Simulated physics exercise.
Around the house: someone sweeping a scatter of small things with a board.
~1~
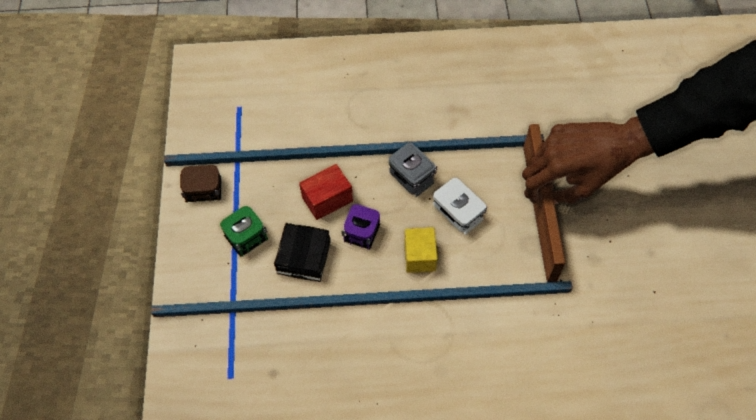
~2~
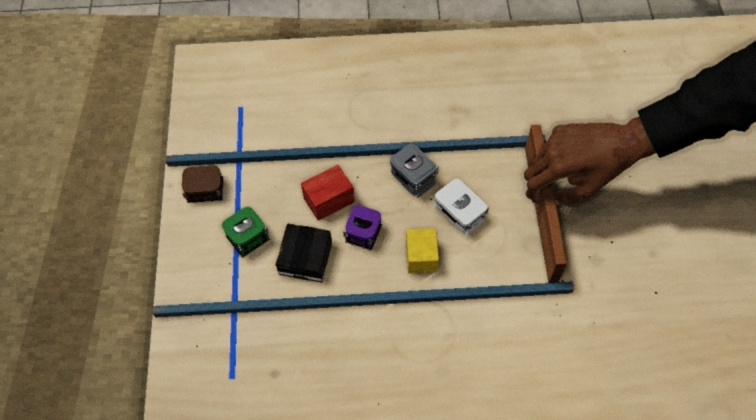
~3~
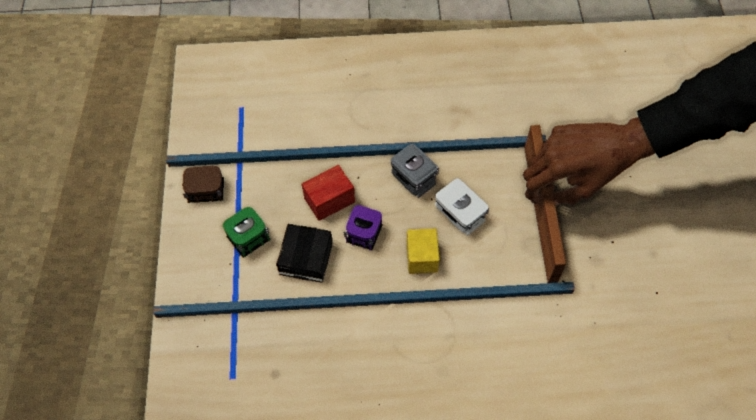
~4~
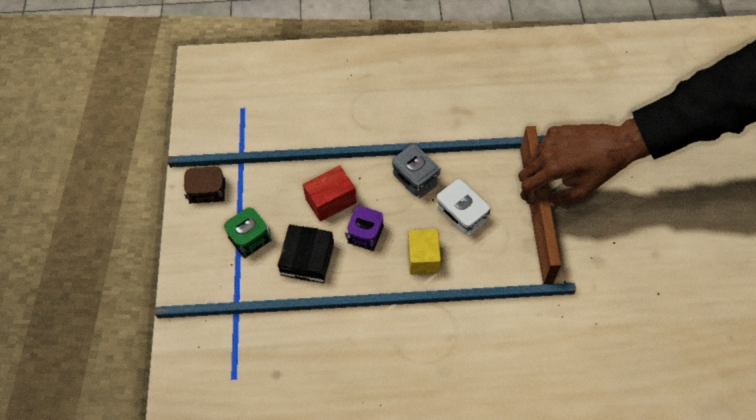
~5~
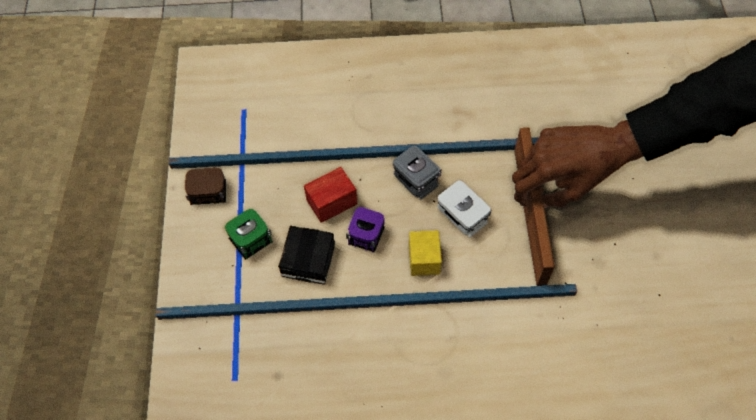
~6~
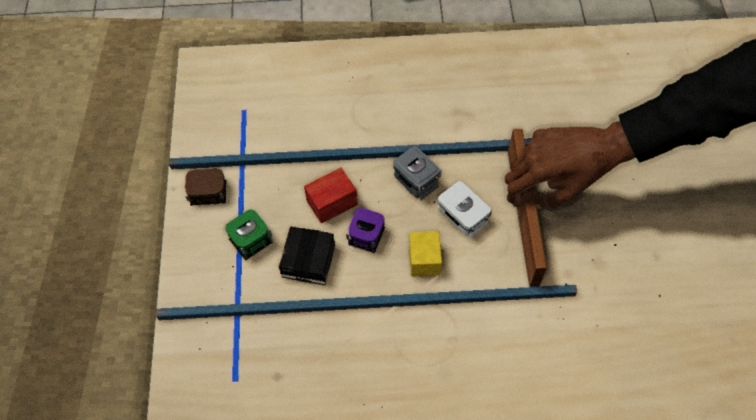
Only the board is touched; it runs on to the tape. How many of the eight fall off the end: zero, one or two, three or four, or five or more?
The number that fall off is one or two.
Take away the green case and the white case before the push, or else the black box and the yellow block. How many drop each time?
The counts: 0 and 1.
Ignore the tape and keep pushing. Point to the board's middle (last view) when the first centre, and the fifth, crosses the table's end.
At (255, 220) for the first, at (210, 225) for the fifth.
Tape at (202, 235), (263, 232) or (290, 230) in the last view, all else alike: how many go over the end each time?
The counts: 5, 0 and 0.
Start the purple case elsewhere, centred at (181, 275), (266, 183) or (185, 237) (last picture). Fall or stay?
Place by place, it comes down; holds on; tumbles off.
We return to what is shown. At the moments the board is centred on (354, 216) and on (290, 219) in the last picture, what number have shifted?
At the one place 6, at the other 8.
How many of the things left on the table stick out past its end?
Overhanging: 2.
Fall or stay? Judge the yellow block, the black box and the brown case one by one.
The yellow block survives, the black box does not fall, the brown case comes down.
Soon after, none off yet; brown case at rest near (206, 187); green case at rest near (249, 234); black box at rest near (308, 255).
Then, none off yet; brown case at rest near (206, 187); green case moving near (240, 233); black box moved about its own width near (249, 273).
At rest, the number that fall off is one or two; fallen, brown case.
